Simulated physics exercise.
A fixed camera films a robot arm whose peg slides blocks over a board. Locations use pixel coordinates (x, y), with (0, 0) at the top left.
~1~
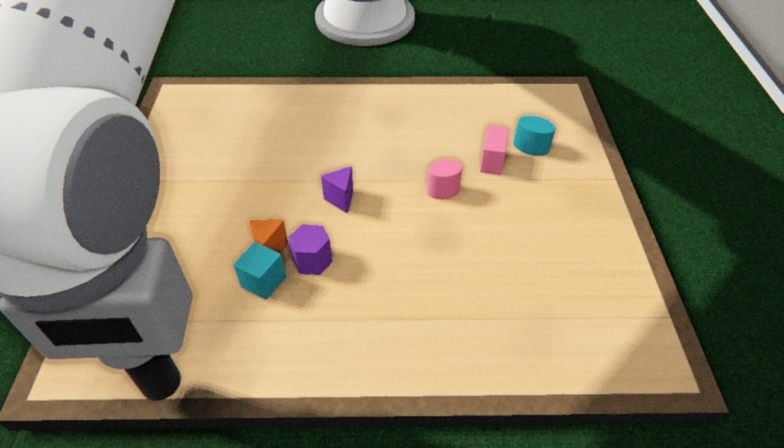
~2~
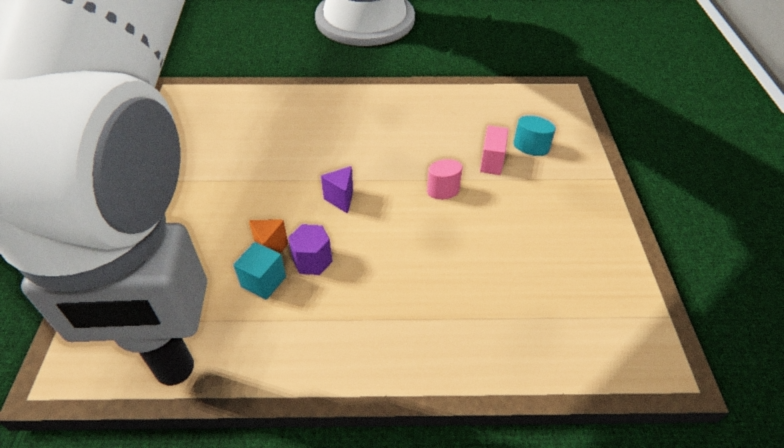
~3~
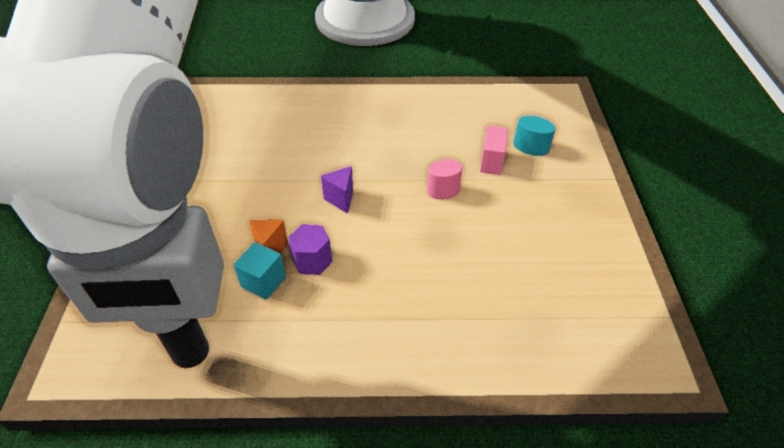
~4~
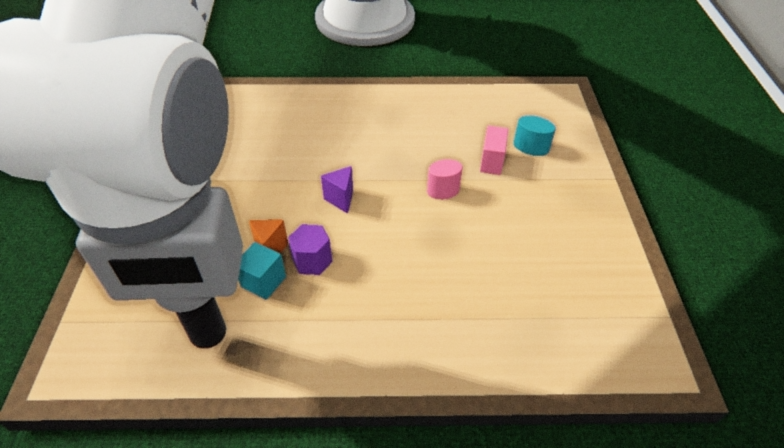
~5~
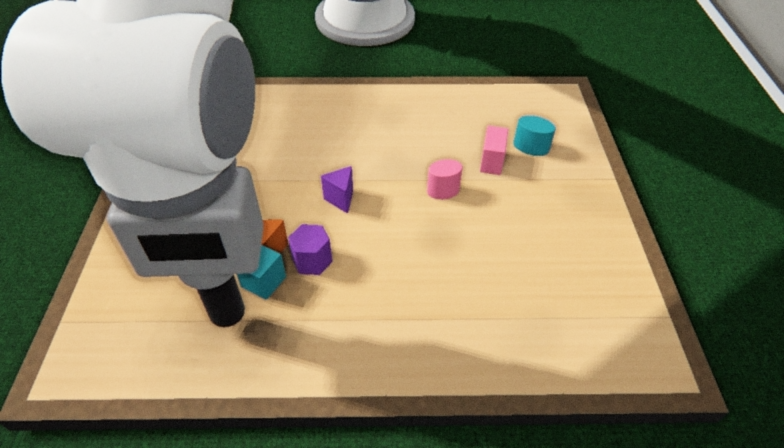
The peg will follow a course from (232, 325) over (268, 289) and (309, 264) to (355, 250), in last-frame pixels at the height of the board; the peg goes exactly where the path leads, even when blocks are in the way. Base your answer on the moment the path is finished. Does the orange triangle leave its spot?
Yes
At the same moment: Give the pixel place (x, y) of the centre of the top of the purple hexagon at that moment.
It should be at (367, 203) by then.
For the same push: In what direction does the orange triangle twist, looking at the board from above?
Direction: Anticlockwise.
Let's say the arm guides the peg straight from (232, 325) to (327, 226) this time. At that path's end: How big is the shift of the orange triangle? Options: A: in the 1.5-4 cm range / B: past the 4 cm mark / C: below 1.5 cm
The correct letter is B.
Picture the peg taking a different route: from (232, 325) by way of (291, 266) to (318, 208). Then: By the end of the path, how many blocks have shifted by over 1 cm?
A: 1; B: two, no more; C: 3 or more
It's C.
On the path given first. One third of the way, peg (266, 276); turquoise square piece (273, 239), turned 20° anticlockwise; orange triangle (269, 213), turned 30° anticlockwise; purple hexagon (312, 235), turned 20° clockwise.
Two thirds of the way, peg (309, 252); turquoise square piece (291, 220), turned 55° anticlockwise; orange triangle (271, 203), turned 70° anticlockwise; purple hexagon (334, 222), turned 50° clockwise.
At the end, peg (354, 238); turquoise square piece (292, 219), turned 60° anticlockwise; orange triangle (271, 203), turned 70° anticlockwise; purple hexagon (367, 203); purple triangle still.
